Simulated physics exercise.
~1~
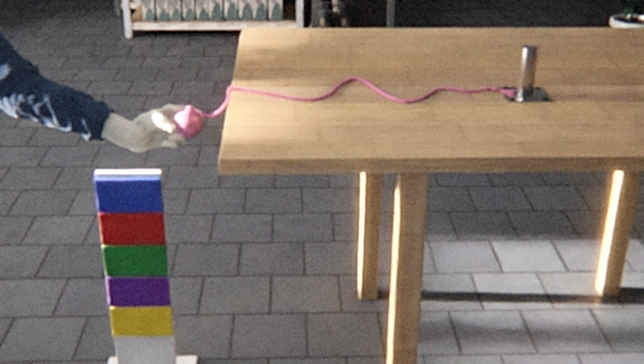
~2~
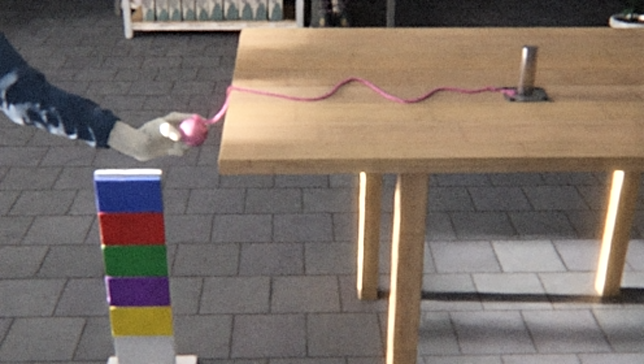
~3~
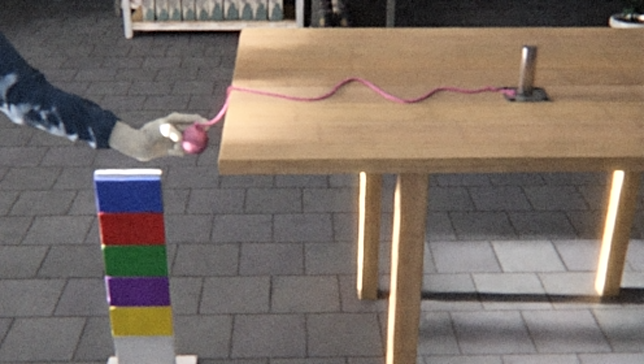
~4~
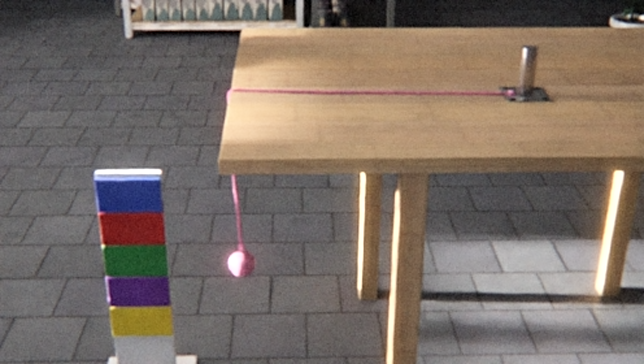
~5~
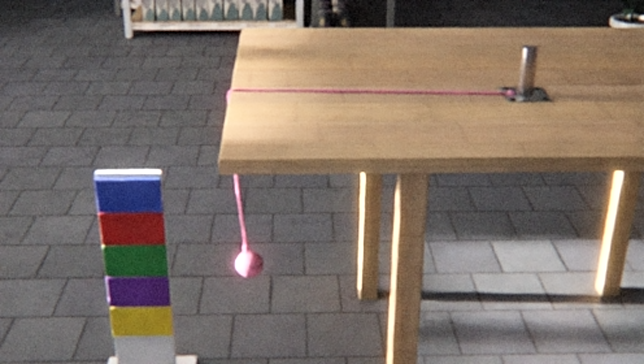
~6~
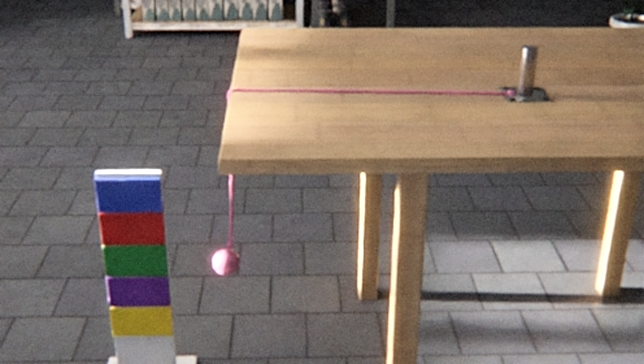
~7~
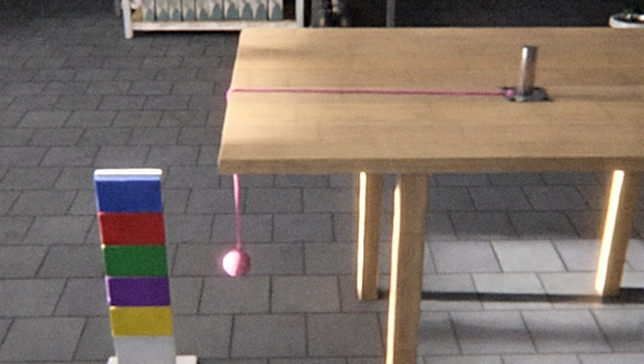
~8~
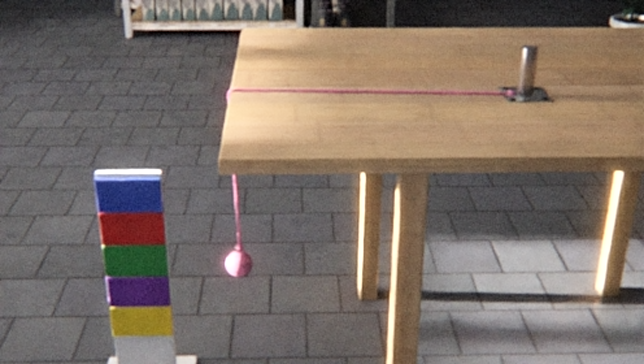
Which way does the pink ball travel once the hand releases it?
The pink ball moves down, dropping beside the table's left edge until it hangs from the lace.
